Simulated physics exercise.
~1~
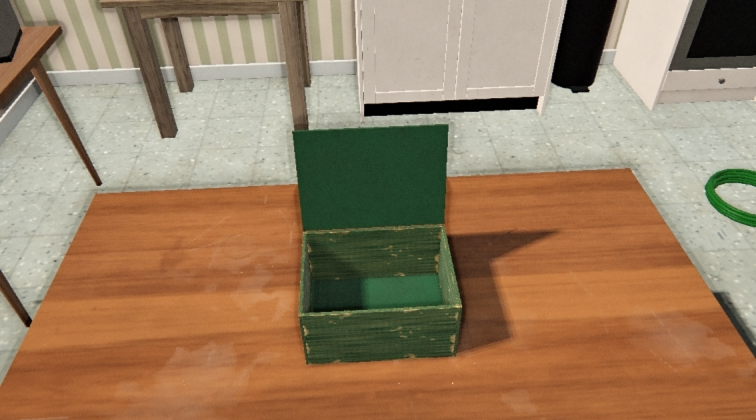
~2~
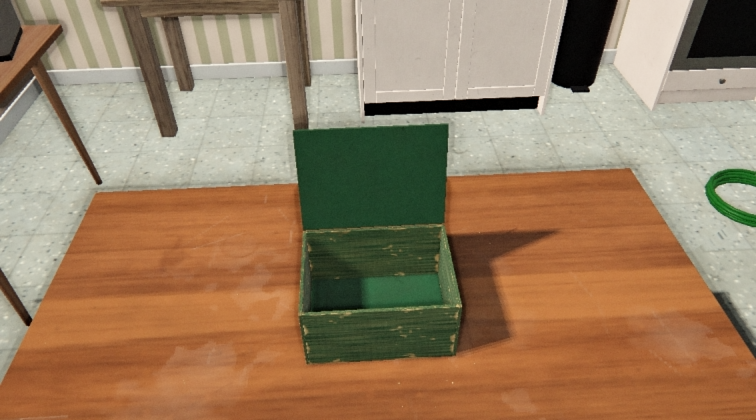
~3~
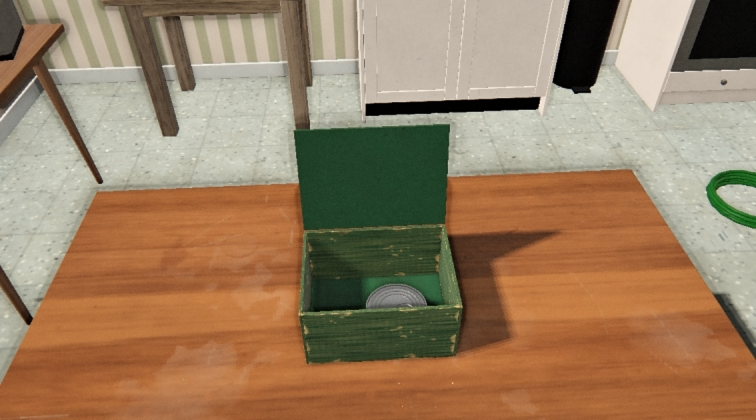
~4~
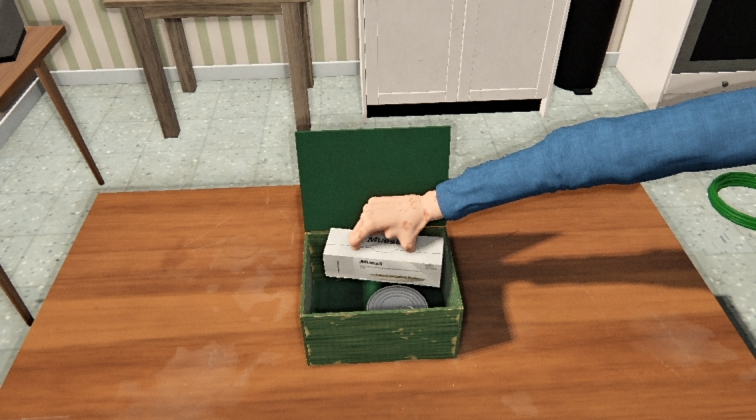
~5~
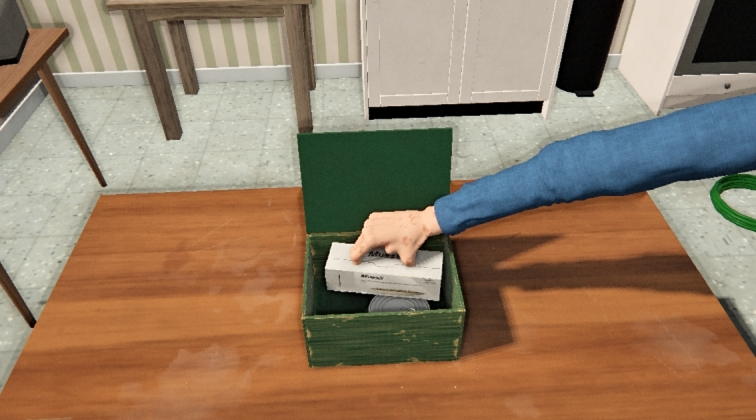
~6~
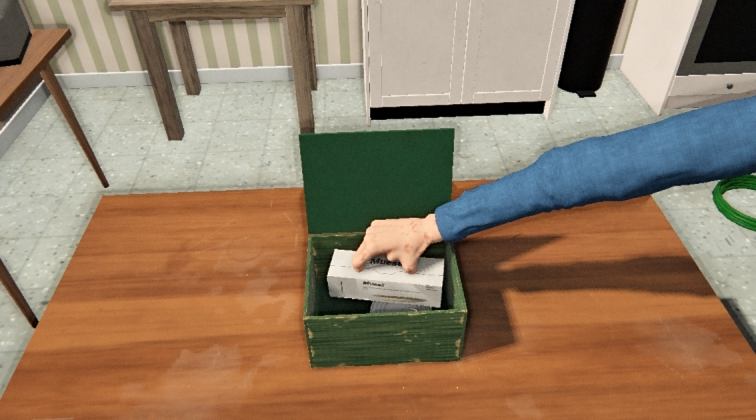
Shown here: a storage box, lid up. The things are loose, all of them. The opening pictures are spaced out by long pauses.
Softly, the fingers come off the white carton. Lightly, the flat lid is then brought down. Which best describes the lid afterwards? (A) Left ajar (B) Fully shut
Fully shut (B).
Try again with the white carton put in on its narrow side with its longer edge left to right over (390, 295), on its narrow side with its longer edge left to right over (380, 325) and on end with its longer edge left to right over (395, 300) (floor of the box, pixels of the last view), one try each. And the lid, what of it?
Trial 1: Lid fully lowered. Trial 2: Lid fully lowered. Trial 3: Lid propped open.
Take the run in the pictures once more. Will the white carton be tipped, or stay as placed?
Result: It leans over.
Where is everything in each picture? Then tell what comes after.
In the first picture, the last thing is not in view yet.
In the second picture, the last thing is not in view yet.
In the third picture, the last thing is not in view yet.
In the fourth picture, on its way; white carton (384, 257).
In the fifth picture, on its way; white carton (385, 271).
In the sixth picture, put in, still held; white carton (387, 278).
Then, 0.70 s after the last picture, white carton on its side near (384, 283).
Then, 1.50 s after the last picture, lid 66° above the rim; white carton on its side near (384, 283).
Then, 1.90 s after the last picture, lid 38° above the rim; white carton on its side near (384, 283).
Then, 2.30 s after the last picture, lid 5° above the rim; white carton on its side near (384, 283).
At rest, lid shut; tipped over in the box, white carton; red tub in place. Seen from the same camera at the end, white carton near (384, 283).
